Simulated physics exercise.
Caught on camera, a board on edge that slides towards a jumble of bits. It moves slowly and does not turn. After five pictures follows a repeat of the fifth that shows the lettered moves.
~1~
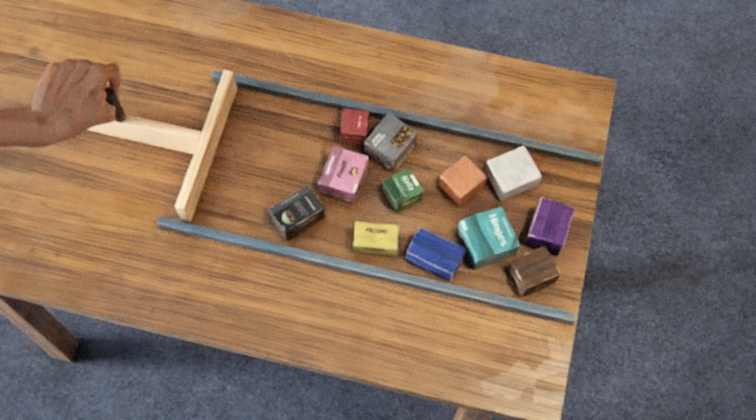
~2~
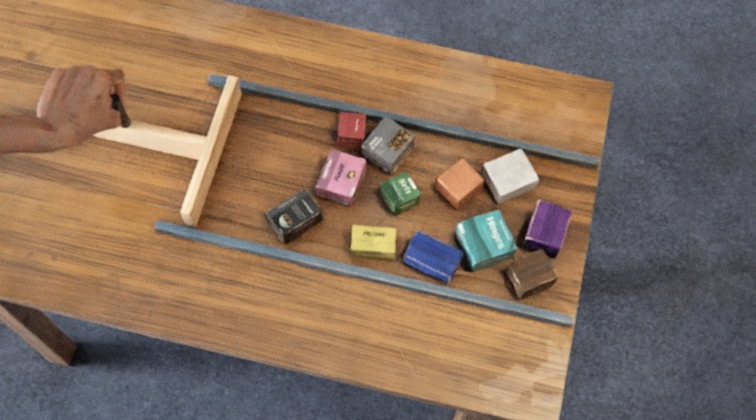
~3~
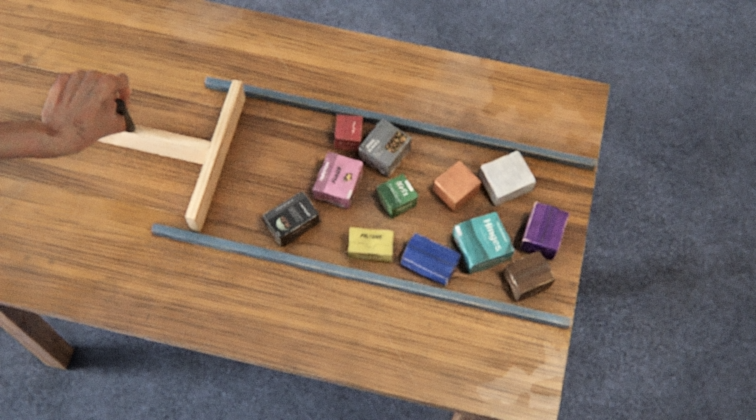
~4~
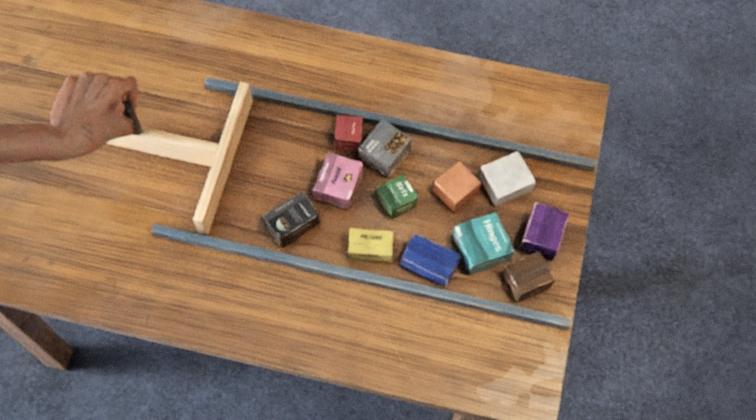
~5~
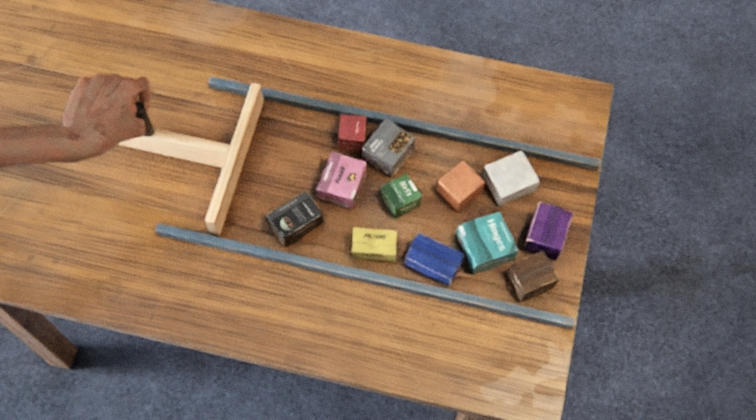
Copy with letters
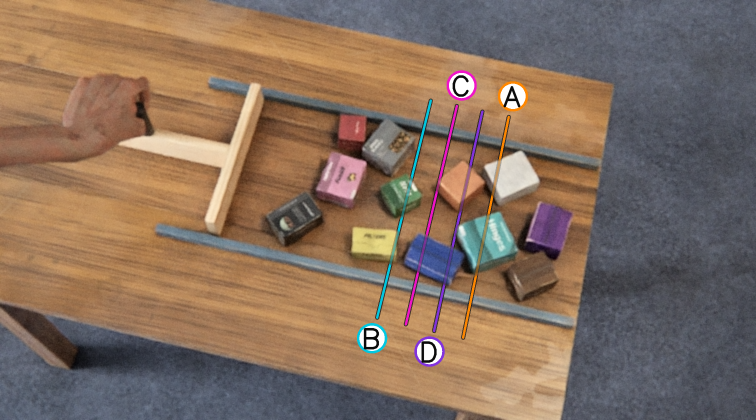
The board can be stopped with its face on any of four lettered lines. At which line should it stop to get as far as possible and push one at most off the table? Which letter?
It can go as far as D.
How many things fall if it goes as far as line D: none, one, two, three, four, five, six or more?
In all, one.
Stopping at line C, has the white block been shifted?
Yes.
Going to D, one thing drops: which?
The brown box goes over.
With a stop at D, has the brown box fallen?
By then, yes.
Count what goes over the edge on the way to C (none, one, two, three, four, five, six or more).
The count is none.
On the marked copy, A at (487, 222); B at (405, 204); C at (433, 210); D at (459, 216).
Following D. Soon after the start, board (314, 168); black box (325, 221); purple box (548, 231).
Later, board (396, 186); purple box (557, 223); brown box (543, 279).
In the end, board (458, 200); brown box over the edge; purple box (580, 219); one fallen.
As for the rest, A drops two; B is within the limit but short; C is within the limit but short.
